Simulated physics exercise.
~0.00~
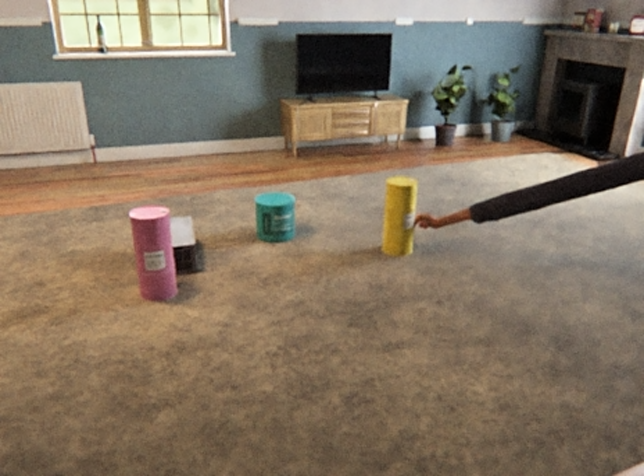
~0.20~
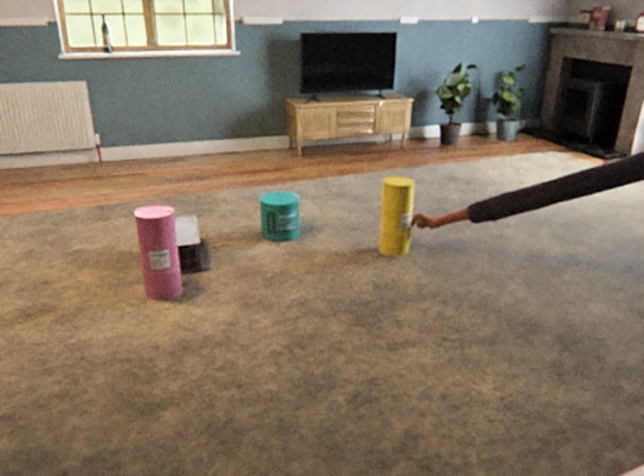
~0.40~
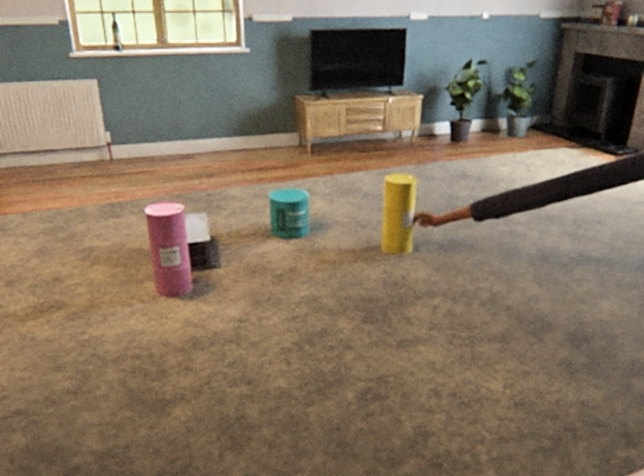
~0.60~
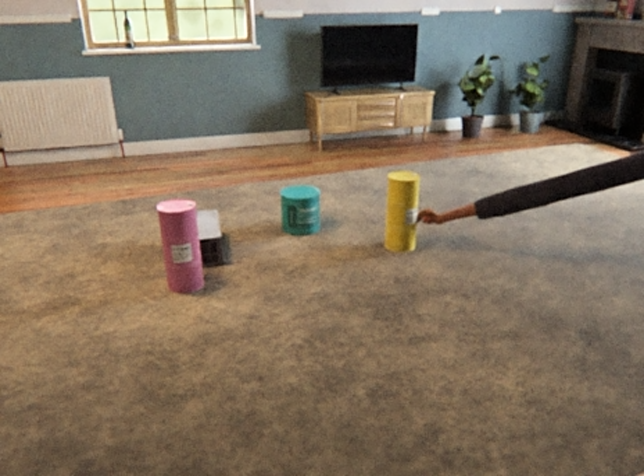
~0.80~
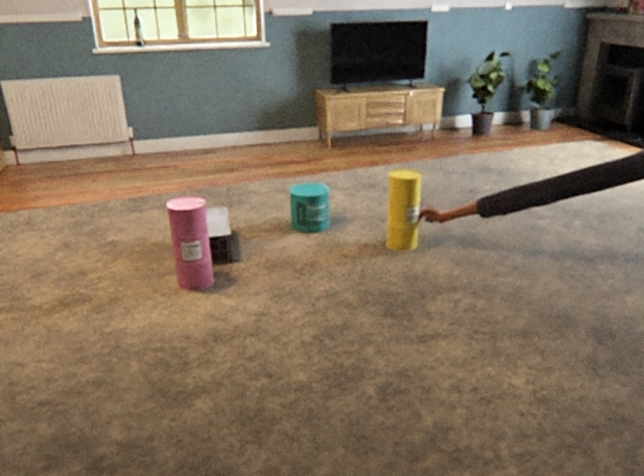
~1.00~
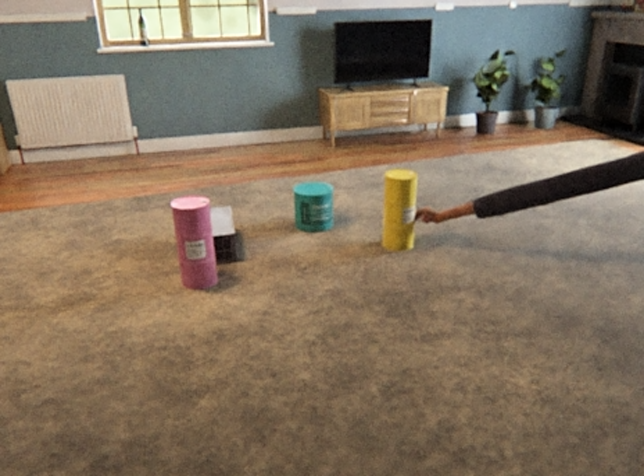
Hand slowly pushing a yellow canister a little to the left on a carpeted living room floor, the canister staying upright.
